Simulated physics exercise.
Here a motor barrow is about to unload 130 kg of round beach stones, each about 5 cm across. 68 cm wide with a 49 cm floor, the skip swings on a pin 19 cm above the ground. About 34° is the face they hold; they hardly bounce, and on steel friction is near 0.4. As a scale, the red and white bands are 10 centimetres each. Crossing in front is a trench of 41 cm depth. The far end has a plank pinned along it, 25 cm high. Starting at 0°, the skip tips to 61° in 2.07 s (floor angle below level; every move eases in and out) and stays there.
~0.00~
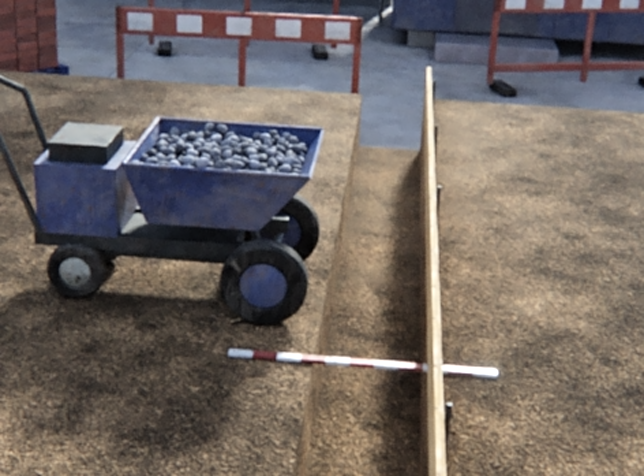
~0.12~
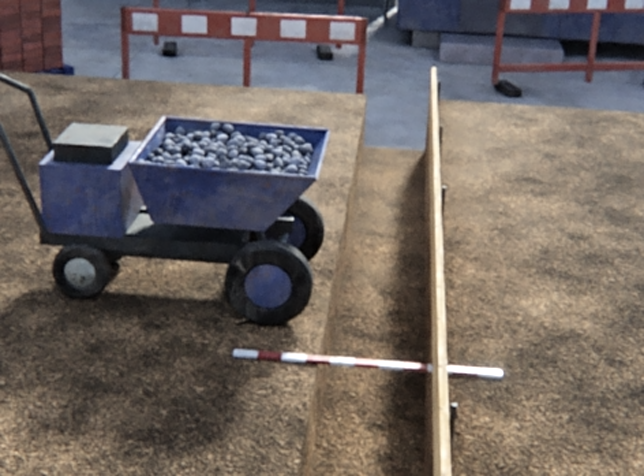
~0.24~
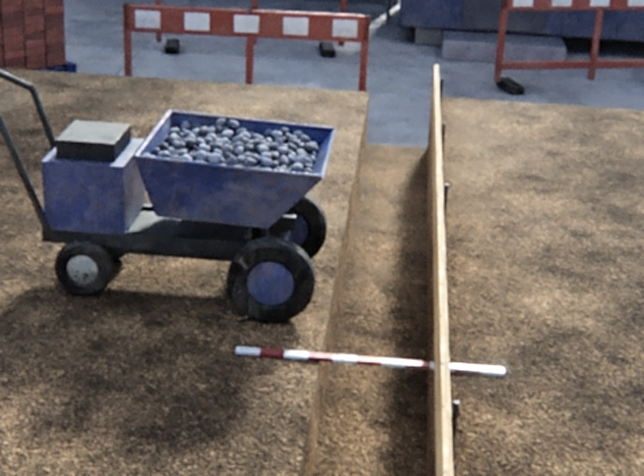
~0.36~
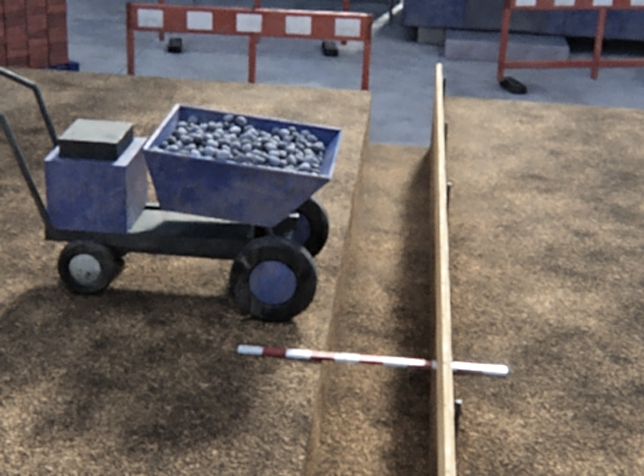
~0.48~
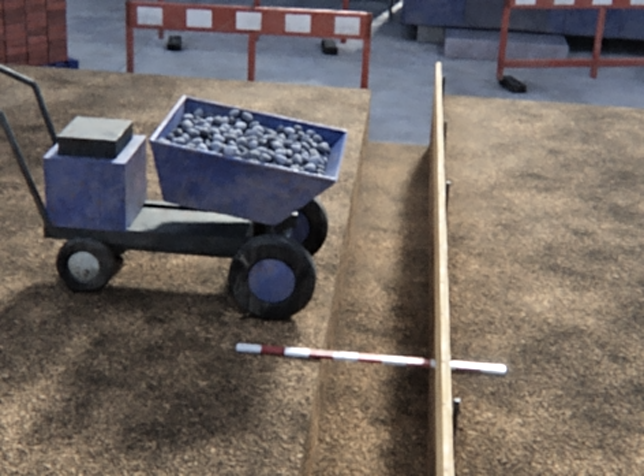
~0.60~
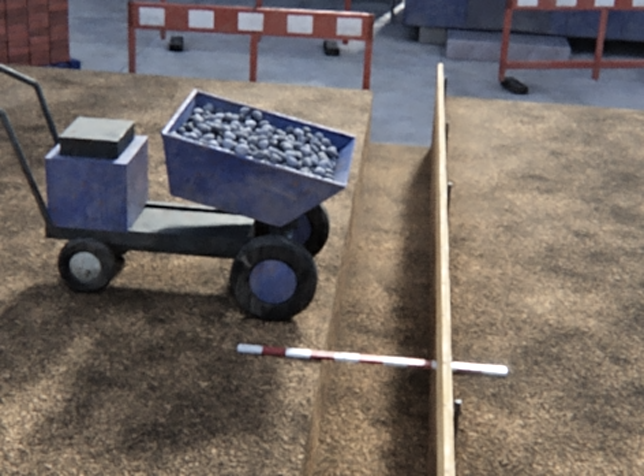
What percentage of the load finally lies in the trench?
About 94 per cent.
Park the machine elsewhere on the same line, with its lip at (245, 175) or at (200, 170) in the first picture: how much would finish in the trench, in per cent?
Around 95 and then 75 percent.
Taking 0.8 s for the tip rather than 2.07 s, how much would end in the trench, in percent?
In that case, around 80%.
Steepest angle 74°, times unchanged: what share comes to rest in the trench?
Close to 95 per cent then.
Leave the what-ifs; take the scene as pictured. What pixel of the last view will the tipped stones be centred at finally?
I'd point somewhere around (399, 364).
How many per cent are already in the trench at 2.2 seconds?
Around 40 per cent of it.
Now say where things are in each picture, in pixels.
In the first picture, the skip is at 0°, its lip at (310, 178); the top of the load is at (238, 142).
The second picture shows lip at (316, 179), floor tilted 1°, highest stones at (235, 141); the stones move at 0.1 m/s on average.
In the third picture, the skip is at 2°, its lip at (322, 178); the top of the load is at (213, 135); the stones move at 0.1 m/s on average.
In the fourth picture, the skip is at 5°, its lip at (330, 179); the top of the load is at (221, 131); the stones move at 0.2 m/s on average.
The fifth picture shows lip at (336, 181), floor tilted 8°, highest stones at (202, 122); the stones move at 0.3 m/s on average.
The sixth picture shows lip at (345, 187), floor tilted 12°, highest stones at (213, 118); the stones move at 0.3 m/s on average.
After 1.5 s the floor is at 51°; 100 % in the skip; the foremost stones are at (406, 223).
After 2.2 s the floor is at 61°; 58 % in the skip, 39 % in the trench, 3 % past the trench; the foremost stones are at (497, 291).
After 2.5 s the floor is at 61°; 36 % in the skip, 59 % in the trench, 4 % past the trench; the foremost stones are at (534, 295).
After 4.5 s the floor is at 61°; 2 % in the skip, 94 % in the trench, 4 % past the trench; the foremost stones are at (540, 296).
